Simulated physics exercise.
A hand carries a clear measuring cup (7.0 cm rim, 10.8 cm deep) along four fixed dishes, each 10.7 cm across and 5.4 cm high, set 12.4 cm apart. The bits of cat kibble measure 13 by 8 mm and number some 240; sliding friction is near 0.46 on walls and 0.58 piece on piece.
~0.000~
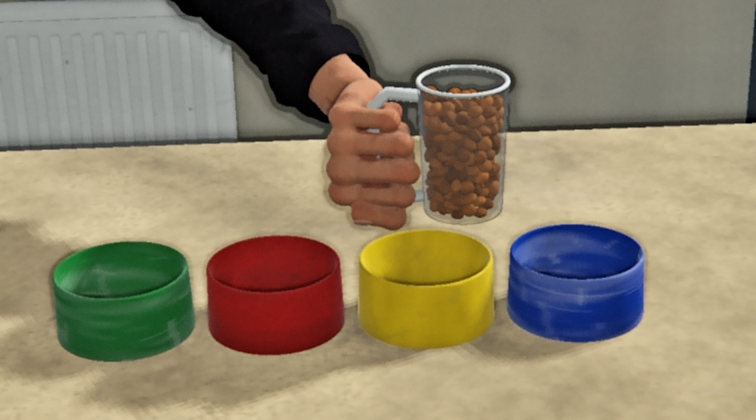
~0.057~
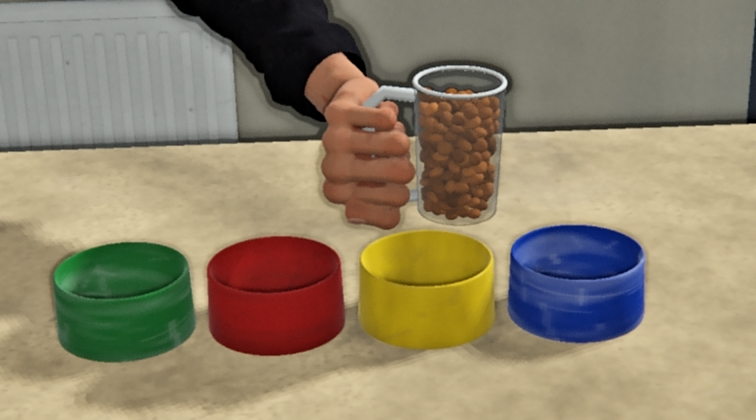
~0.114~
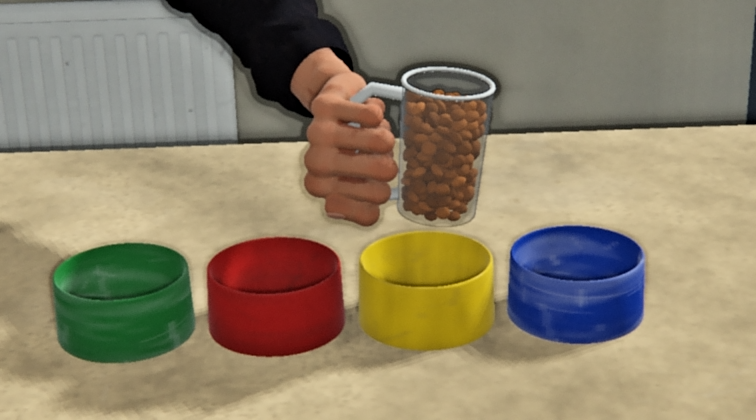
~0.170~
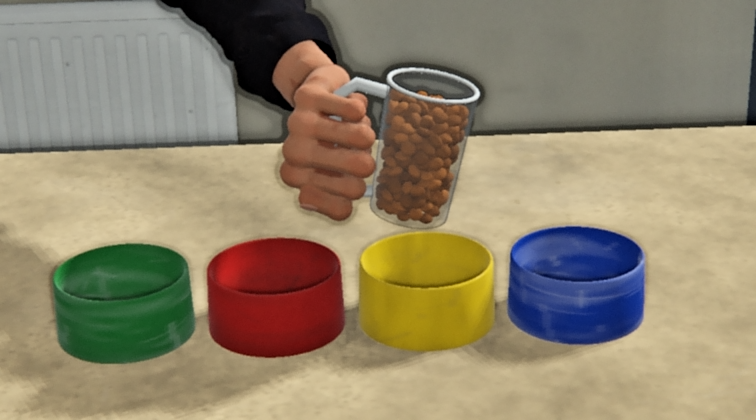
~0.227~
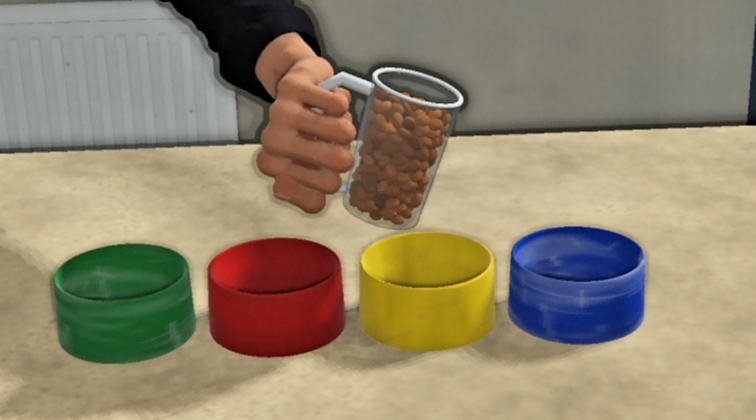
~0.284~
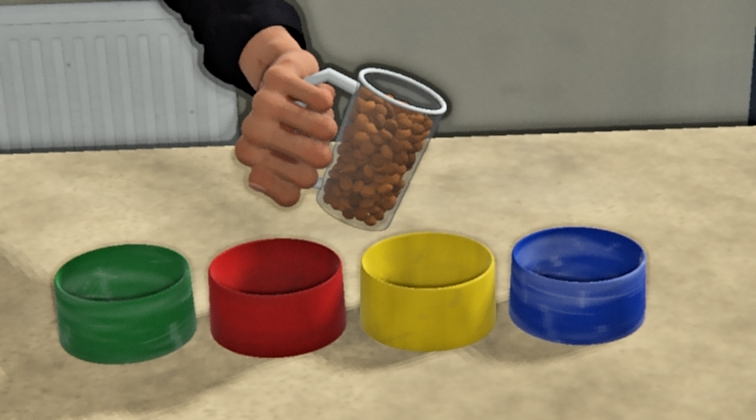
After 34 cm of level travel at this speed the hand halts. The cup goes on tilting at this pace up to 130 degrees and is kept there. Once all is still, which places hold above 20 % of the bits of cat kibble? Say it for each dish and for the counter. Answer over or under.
Red: Under, blue: Under, green: Over, yellow: Under, counter: Under.
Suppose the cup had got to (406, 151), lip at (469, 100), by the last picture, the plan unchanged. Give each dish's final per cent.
Red 10, blue 0, green 80, yellow 0.
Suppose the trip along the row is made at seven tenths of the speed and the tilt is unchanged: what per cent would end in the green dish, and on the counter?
Then: Green 60; counter 20.
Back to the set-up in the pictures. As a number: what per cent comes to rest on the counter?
Roughly 0 per cent.
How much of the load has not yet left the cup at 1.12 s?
About 90 per cent.
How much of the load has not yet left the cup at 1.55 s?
Roughly 10 per cent.
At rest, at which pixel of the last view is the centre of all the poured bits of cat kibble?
At about (134, 304).
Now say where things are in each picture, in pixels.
The first picture shows cup at (463, 146), tilt 0 degrees, lip at (508, 80), moved 0.0 cm; middle of the pieces at (467, 152); blue dish at (577, 252); yellow dish at (425, 258); red dish at (273, 264); green dish at (120, 270).
The second picture shows cup at (458, 147), tilt 1 degrees, lip at (504, 81), moved 0.4 cm; middle of the pieces at (462, 153).
The third picture shows cup at (442, 148), tilt 6 degrees, lip at (493, 86), moved 1.7 cm; middle of the pieces at (446, 155).
The fourth picture shows cup at (421, 150), tilt 11 degrees, lip at (477, 93), moved 3.4 cm; middle of the pieces at (424, 157).
The fifth picture shows cup at (399, 150), tilt 17 degrees, lip at (461, 99), moved 5.2 cm; middle of the pieces at (401, 158).
The sixth picture shows cup at (378, 152), tilt 23 degrees, lip at (444, 106), moved 6.9 cm; middle of the pieces at (379, 159); blue dish at (578, 255); yellow dish at (427, 261); red dish at (275, 267); green dish at (122, 273). Its pace works out near 100 degrees a second; the hand travels 31 cm a second.
Then, at 0.78 s, tilt 73 degrees; cup holds 100 %.
After 1.12 s, tilt 108 degrees; cup holds 90 %, green 5 %.
After 1.55 s, tilt 130 degrees; cup holds 10 %, green 90 %.
By 2.2 s all is still; red 0 %, blue 0 %, green 95 %, yellow 0 %, counter 0 %.
